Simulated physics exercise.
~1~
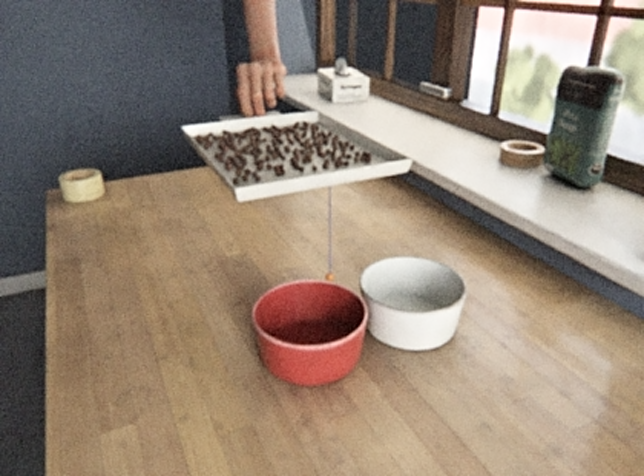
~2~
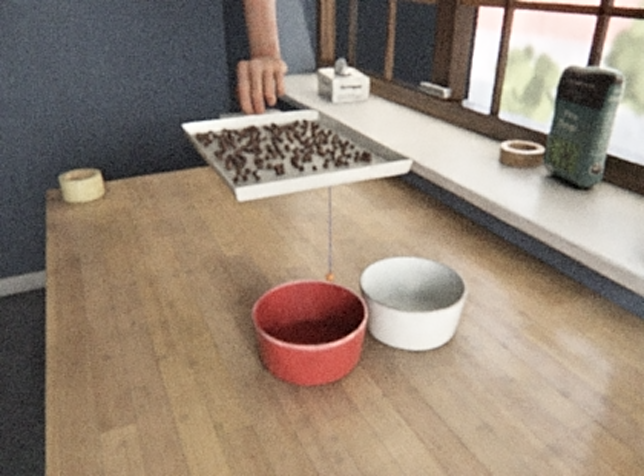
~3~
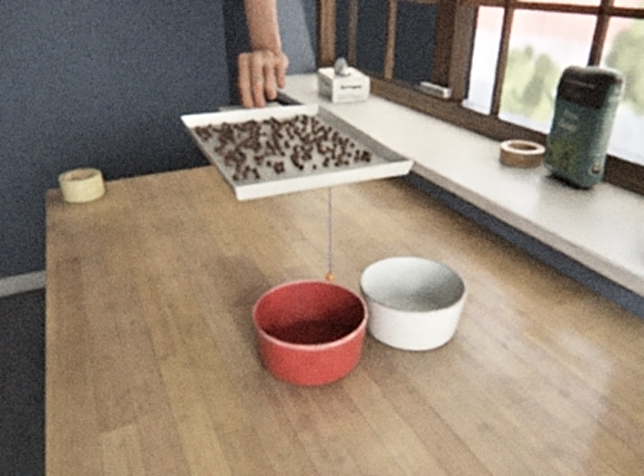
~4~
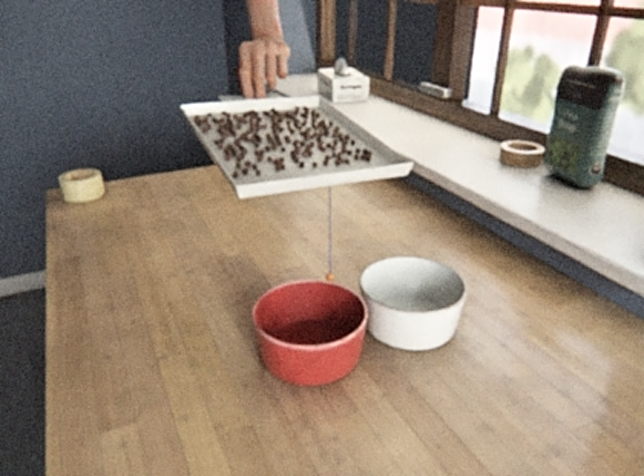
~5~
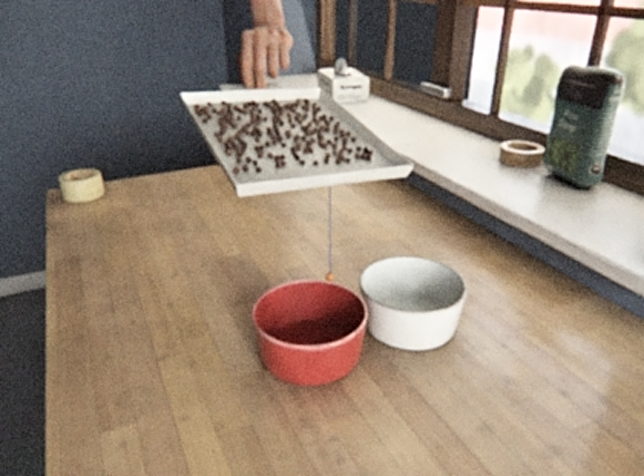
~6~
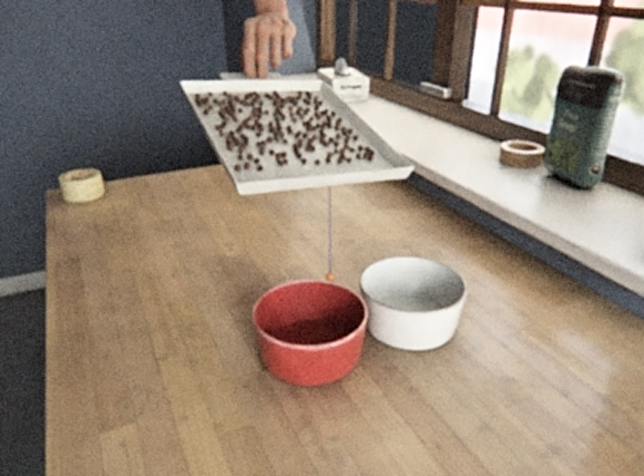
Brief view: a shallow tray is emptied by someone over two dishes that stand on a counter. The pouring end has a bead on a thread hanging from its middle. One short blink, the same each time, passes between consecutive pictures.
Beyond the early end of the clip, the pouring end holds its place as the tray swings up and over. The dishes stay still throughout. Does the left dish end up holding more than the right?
No.
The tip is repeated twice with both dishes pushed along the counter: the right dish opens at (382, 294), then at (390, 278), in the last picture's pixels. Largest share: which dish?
The dish to the right, then the dish to the right.
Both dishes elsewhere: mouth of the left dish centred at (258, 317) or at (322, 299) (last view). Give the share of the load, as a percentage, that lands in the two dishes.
Roughly 80 % and then 90 %.
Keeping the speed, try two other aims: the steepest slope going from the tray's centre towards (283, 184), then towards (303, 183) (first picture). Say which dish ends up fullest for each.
For the first heading it's the dish at left, and for the second it's the dish at left.
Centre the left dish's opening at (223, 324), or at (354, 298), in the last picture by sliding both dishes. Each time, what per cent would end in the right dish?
Trial 1 around 40 percent, trial 2 around 30 percent.
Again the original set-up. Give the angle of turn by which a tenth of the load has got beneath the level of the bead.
Reading: Some 60°.
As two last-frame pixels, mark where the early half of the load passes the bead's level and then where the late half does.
Earlier half at (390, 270), later half at (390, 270).
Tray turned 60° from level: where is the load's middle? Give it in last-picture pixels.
Load centre: Approx. (369, 172).
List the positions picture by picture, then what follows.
The first frame shows corners of the pouring end at (238, 187) and (408, 159), level; middle of the load at (276, 147), allspice berries; left dish at (335, 361); right dish at (442, 326); bead on its thread at (330, 277).
The second frame shows corners of the pouring end at (238, 187) and (408, 159), level; middle of the load at (276, 146).
The third frame shows corners of the pouring end at (238, 186) and (408, 160), tipped barely, lowest at the right corner; middle of the load at (276, 142).
The fourth frame shows corners of the pouring end at (239, 184) and (409, 162), tipped a little, lowest at the right corner; middle of the load at (277, 136).
The fifth frame shows corners of the pouring end at (240, 183) and (409, 164), tipped a little, lowest at the right corner; middle of the load at (277, 130).
The sixth frame shows corners of the pouring end at (240, 181) and (409, 166), tipped a little, lowest at the right corner; middle of the load at (279, 125); left dish at (335, 361); right dish at (442, 326).
Soon, tray tipped steeply; most on the tray; a stray few in the left dish; a small part in the right dish; a stray few outside both; a stray few in the air.
A while on, tray tipped past a quarter turn; about a quarter on the tray; a small part in the left dish; about a third in the right dish; a stray few outside both; about a third in the air.
Towards the end, tray tipped past a quarter turn; a small part in the left dish; most in the right dish; a small part outside both.
Finally, tray tipped past a quarter turn; a small part in the left dish; most in the right dish; a small part outside both.
